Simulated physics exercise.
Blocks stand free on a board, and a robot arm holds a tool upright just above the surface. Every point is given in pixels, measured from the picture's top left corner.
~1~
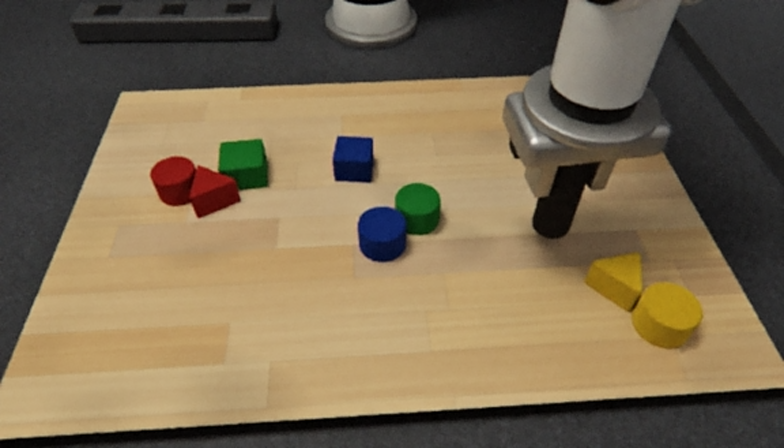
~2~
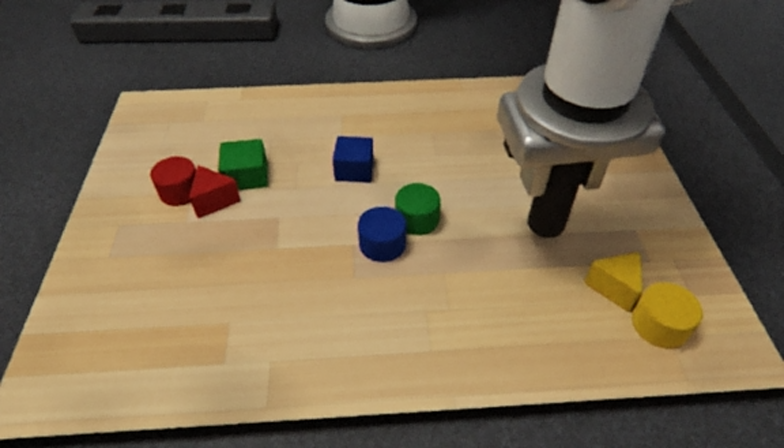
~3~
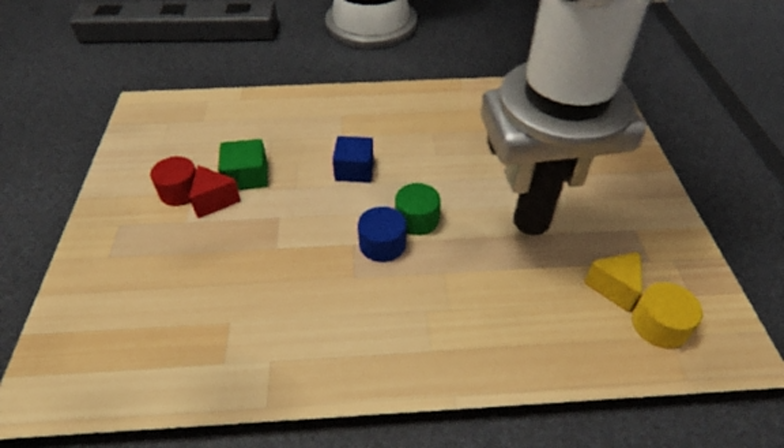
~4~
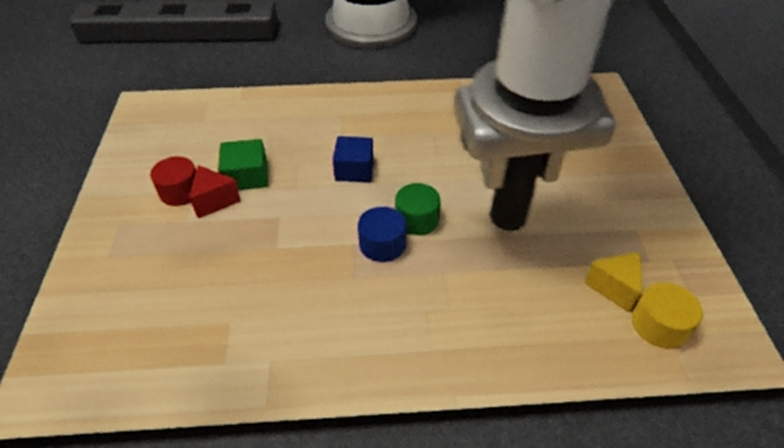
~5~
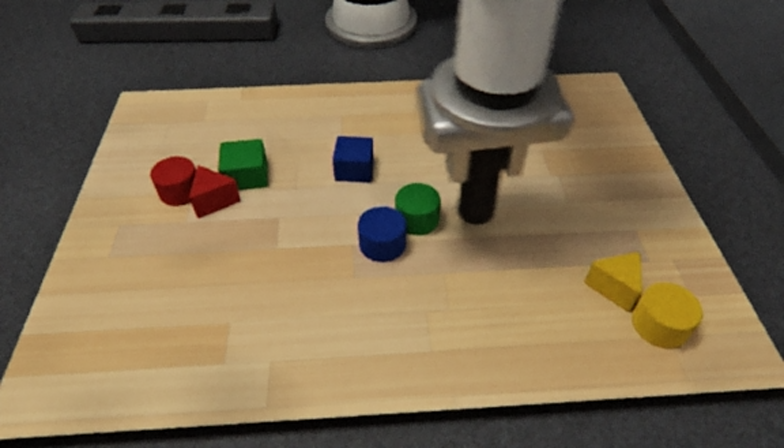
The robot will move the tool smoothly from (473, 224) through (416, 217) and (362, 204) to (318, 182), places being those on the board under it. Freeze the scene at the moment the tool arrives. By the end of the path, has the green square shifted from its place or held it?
Once the path is done, it remains where it sat before.
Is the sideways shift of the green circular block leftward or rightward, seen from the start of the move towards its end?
It's going to go left.
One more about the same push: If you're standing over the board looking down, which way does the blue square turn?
It twists clockwise.
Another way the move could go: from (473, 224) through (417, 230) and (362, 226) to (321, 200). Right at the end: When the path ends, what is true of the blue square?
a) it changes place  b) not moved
Correct choice: A.
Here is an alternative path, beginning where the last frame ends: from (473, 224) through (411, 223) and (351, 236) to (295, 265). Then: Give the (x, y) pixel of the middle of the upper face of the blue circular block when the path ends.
I'd say the blue circular block ends with its top centre at (323, 268).
On the path given first. One third of the way, tool at (416, 205); blue circular block at (371, 226); green circular block at (376, 191).
Two thirds of the way, tool at (361, 192); blue circular block at (371, 226); green circular block at (319, 184).
At the end, tool at (316, 170); green square not moved; blue square at (350, 144), turned 20° clockwise; blue circular block at (371, 226); green circular block at (285, 181).
